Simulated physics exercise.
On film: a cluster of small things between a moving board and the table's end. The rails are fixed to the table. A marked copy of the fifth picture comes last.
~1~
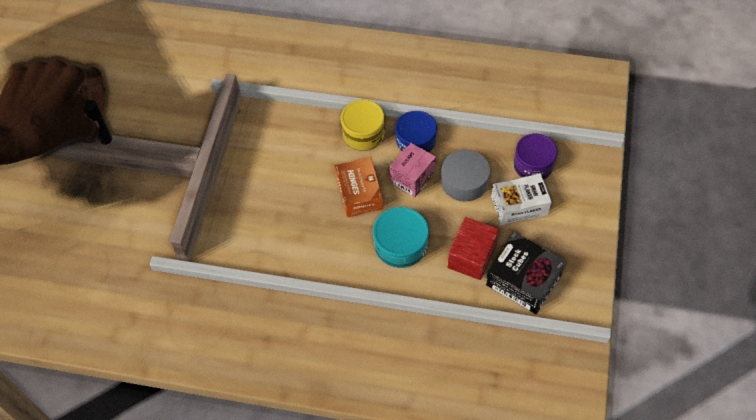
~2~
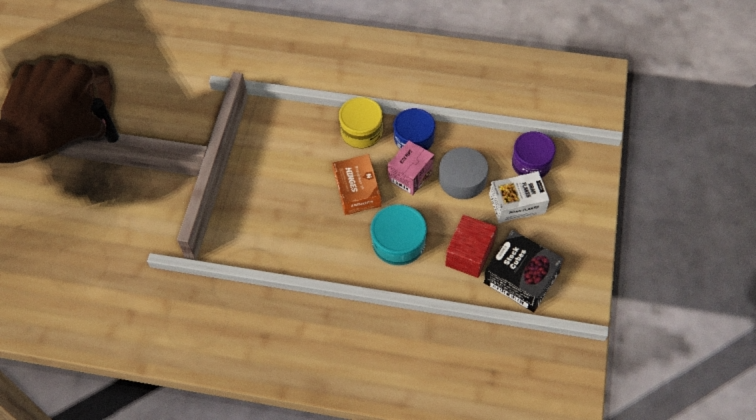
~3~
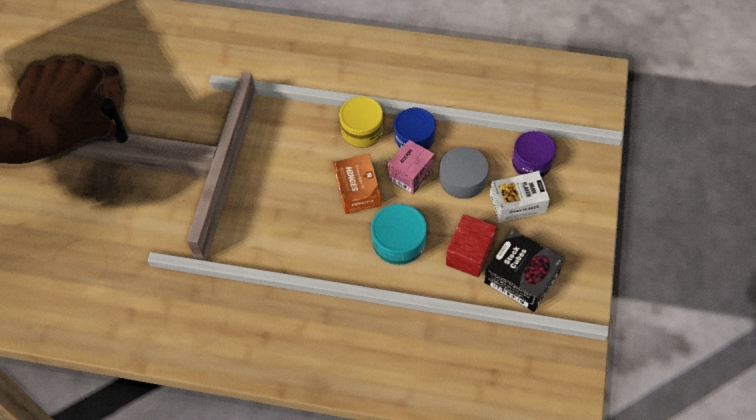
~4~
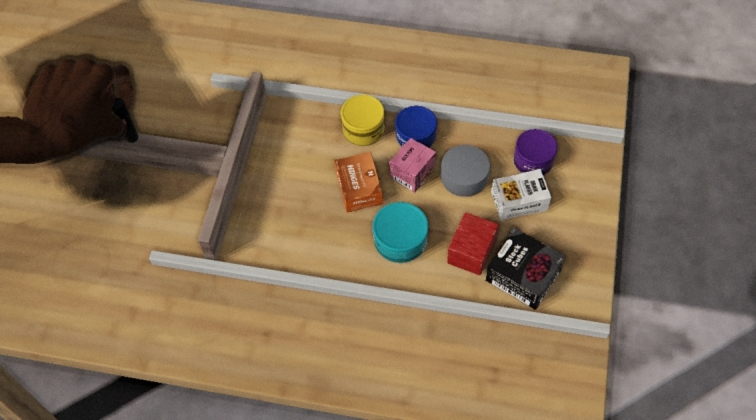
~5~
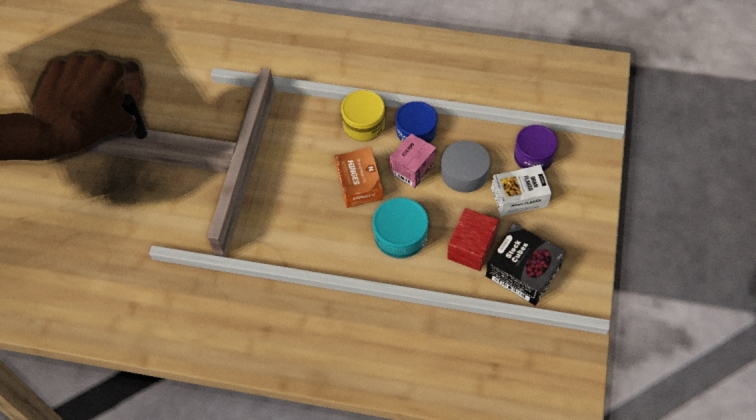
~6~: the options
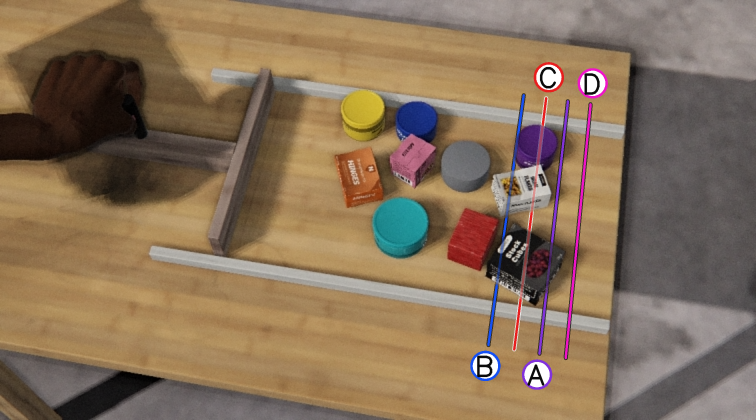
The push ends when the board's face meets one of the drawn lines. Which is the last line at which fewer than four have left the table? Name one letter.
It should halt at C.
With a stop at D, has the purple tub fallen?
Yes.
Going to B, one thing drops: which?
The black box goes over.
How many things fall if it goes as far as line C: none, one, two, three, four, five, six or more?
In all, three.
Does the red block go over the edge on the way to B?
No.
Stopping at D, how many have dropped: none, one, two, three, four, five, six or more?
By then, six or more.
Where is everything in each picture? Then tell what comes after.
Board (205, 154); pink box (413, 170); orange box (359, 187), in the first frame.
Board (211, 152); white box (519, 197), in the second frame.
Board (221, 153); red block (472, 246), in the third frame.
Board (232, 152); grey pot (465, 171), in the fourth frame.
Board (241, 149); turquoise jar (401, 228); yellow tub (363, 116); pink box (413, 161), in the fifth frame.
On the marked copy, A at (555, 218); B at (507, 211); C at (531, 215); D at (579, 222).
With C. Early on, board (342, 164); blue tub (427, 126); yellow tub (385, 120).
Further on, board (448, 180); black box (564, 275); purple tub (577, 143).
At the end, board (531, 192); black box over the edge; purple tub over the edge; three fallen.
As for the rest, A drops five; B is within the limit but short; D drops six.
